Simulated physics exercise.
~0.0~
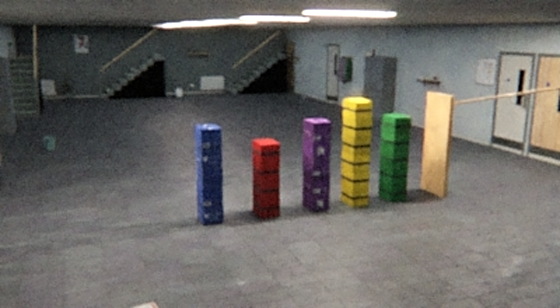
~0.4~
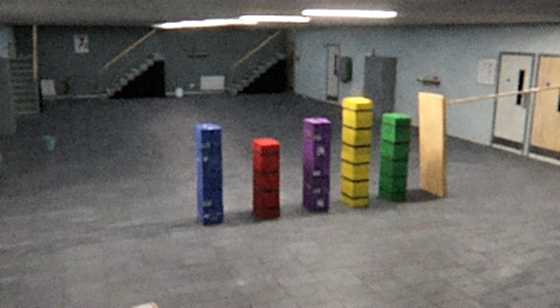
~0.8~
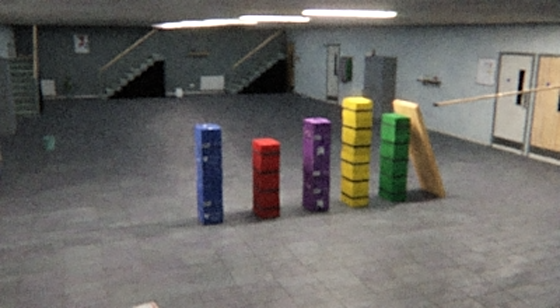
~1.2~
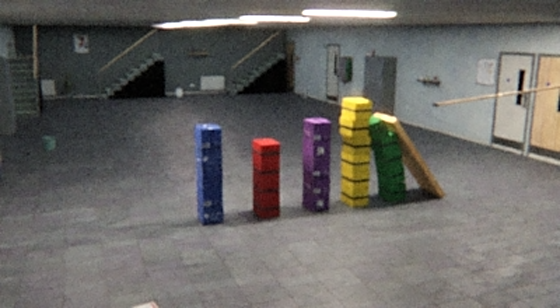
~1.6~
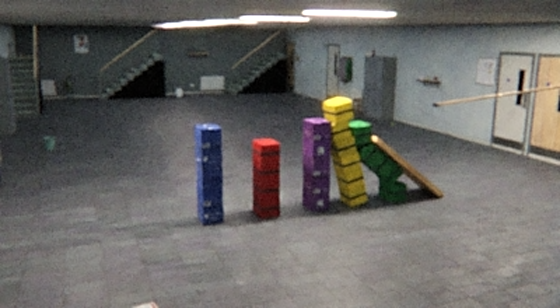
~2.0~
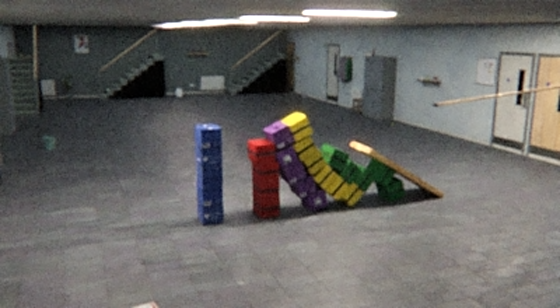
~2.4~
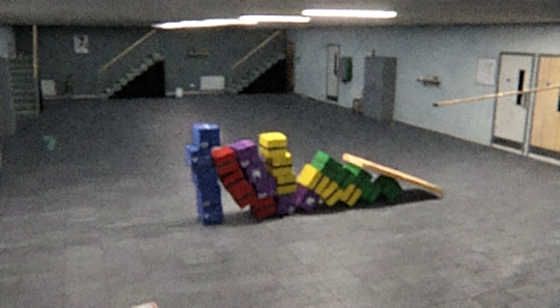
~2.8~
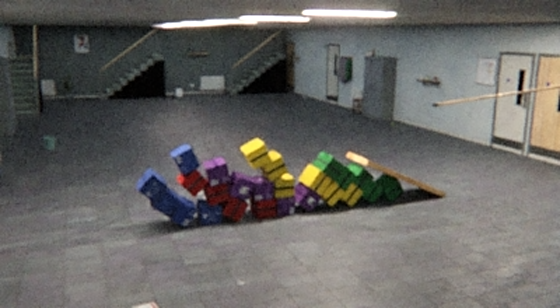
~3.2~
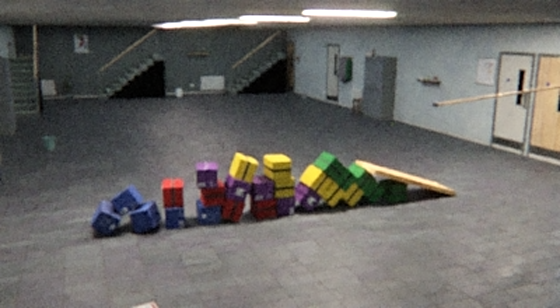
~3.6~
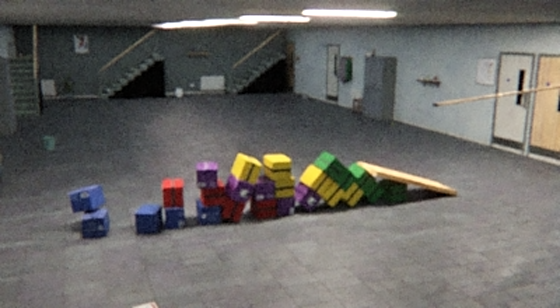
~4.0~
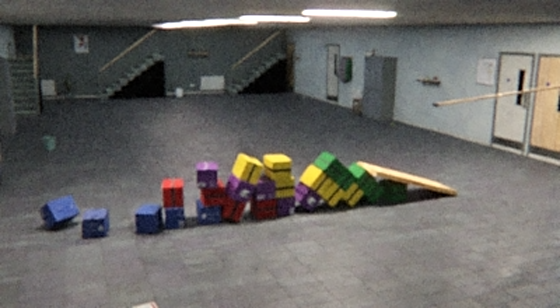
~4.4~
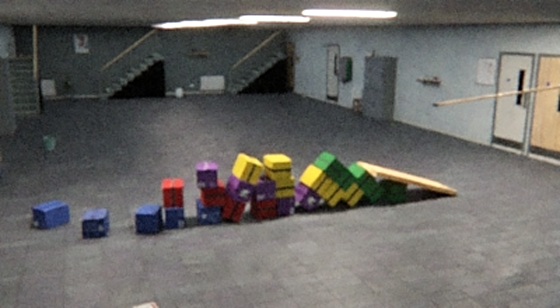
At the start, five separate stacks of boxes, blue, red, purple, yellow and green from left to right, stand in a row in a wide grey room, with an upright board at the right end and a pole reaching its top. The board tips left and strikes the green stack, which buckles into the yellow one. Yellow leans into purple, and the collapse runs on through red. The blue stack then topples last, its boxes spilling to the left and one tumbling farthest. Finally the board lies slanted on the green boxes, beside a low, jumbled line of coloured boxes.
